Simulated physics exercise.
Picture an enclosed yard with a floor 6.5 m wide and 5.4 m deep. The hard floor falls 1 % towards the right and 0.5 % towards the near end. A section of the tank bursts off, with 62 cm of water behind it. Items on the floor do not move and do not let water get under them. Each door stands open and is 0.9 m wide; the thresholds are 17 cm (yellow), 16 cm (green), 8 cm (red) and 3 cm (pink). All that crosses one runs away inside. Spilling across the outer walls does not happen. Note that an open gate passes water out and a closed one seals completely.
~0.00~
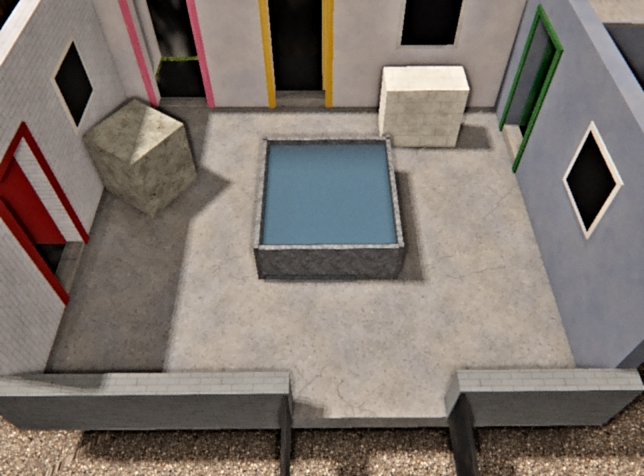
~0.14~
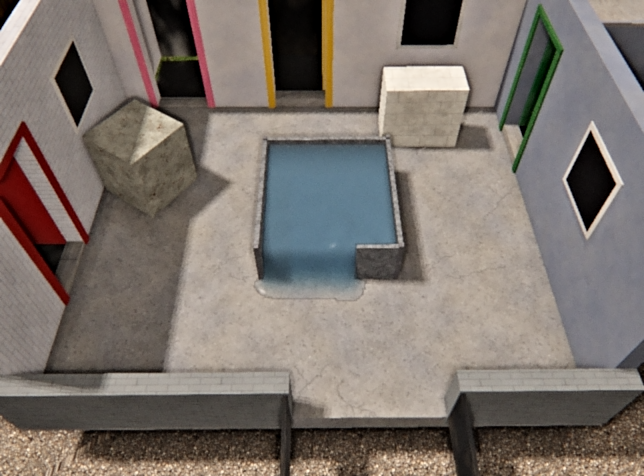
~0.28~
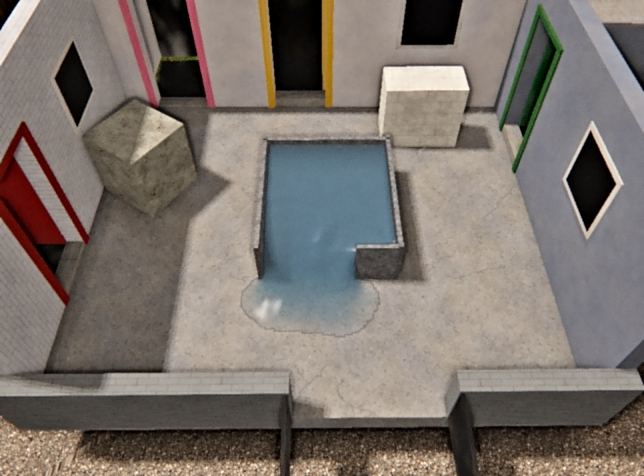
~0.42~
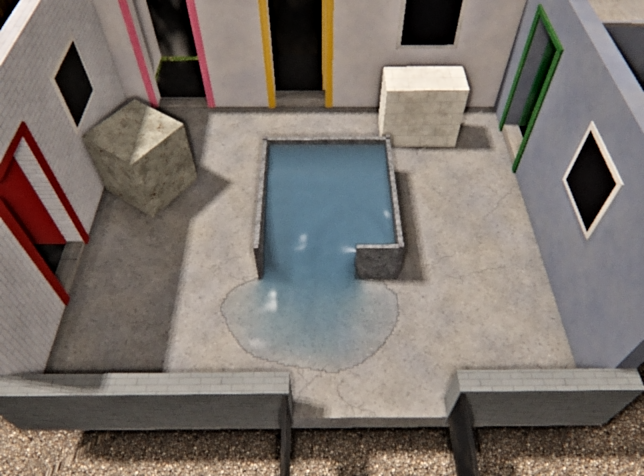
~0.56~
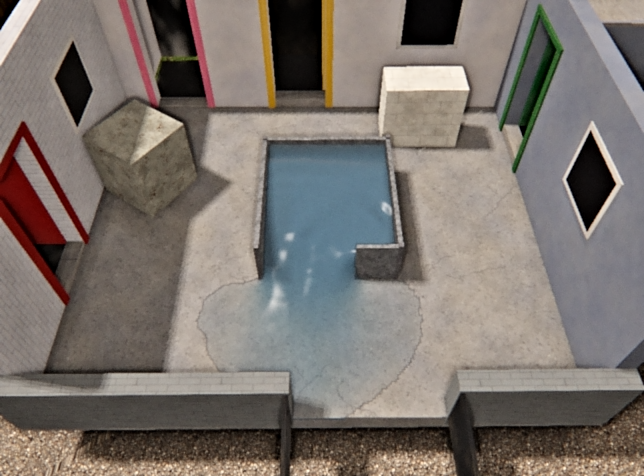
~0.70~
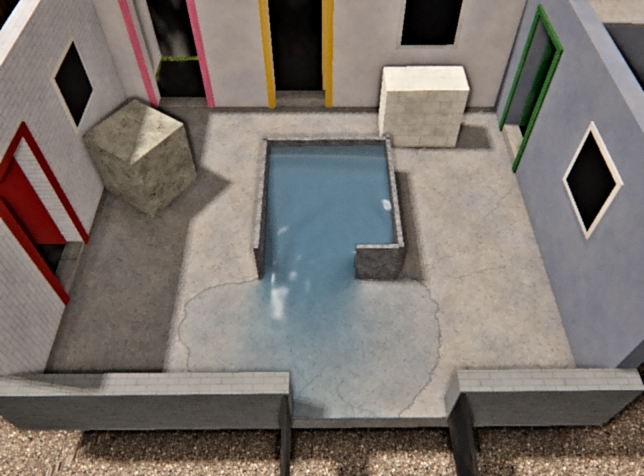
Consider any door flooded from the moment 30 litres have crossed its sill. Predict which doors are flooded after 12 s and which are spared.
Result: The yellow door holds the inflow within the limit; the green door holds the inflow within the limit; the red door holds the inflow within the limit; the pink door holds the inflow within the limit.
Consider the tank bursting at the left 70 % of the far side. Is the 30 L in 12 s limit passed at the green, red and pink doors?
Compared with the limit, green is lower, red is lower and pink is higher.
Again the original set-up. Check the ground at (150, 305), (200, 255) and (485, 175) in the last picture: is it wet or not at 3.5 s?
First spot submerged, second not yet wet, third not yet wet.
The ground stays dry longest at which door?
The green one.
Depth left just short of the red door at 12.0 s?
About 4.0 cm.
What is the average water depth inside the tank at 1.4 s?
Mean depth: Some 39 cm.
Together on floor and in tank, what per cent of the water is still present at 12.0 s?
I'd say close to 46 percent is still there.
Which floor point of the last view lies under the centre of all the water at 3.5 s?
(262, 276).
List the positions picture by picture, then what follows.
In the first frame, still water, 62 cm deep, in the tank at (327, 192).
In the second frame, the front is at (359, 290), 0.7 m from the gap at (308, 265); 0.3 m2 of floor is under water; 62 cm left at the back of the tank.
In the third frame, the front is at (357, 325), 1.0 m from the gap at (309, 268); 1.1 m2 of floor is under water; 62 cm left at the back of the tank.
In the fourth frame, the front is at (339, 364), 1.4 m from the gap at (309, 268); 2.1 m2 of floor is under water; 62 cm left at the back of the tank.
In the fifth frame, the front is at a hidden place, 1.9 m from the gap at (309, 269); 3.7 m2 of floor is under water; 58 cm left at the back of the tank.
In the sixth frame, water pours out at (309, 269) and has run 2.2 m, to a hidden place; typically 6 cm deep outside, 52 cm at the tank's back.
After 1.4 s water covers 20 % of the floor and is deepest (36 cm) near (265, 398); yellow door not reached, green door not reached, red door not reached, pink door not reached.
After 2.2 s water covers 25 % of the floor and is deepest (38 cm) near (36, 399); yellow door not reached, green door not reached, red door not reached, pink door not reached.
After 3.5 s water covers 35 % of the floor and is deepest (24 cm) near (102, 196); yellow door not reached, green door not reached, red door 10 cm at the sill, 1 L in, pink door not reached.
After 7.0 s water covers 55 % of the floor and is deepest (12 cm) near (249, 241); yellow door 5 cm at the sill, 0 L in, green door not reached, red door 10 cm at the sill, 9 L in, pink door 1 cm at the sill, 0 L in.
After 12.0 s water covers 75 % of the floor and is deepest (7 cm) near (265, 398); yellow door 4 cm at the sill, 0 L in, green door 2 cm at the sill, 0 L in, red door 4 cm at the sill, 11 L in, pink door 4 cm at the sill, 2 L in.
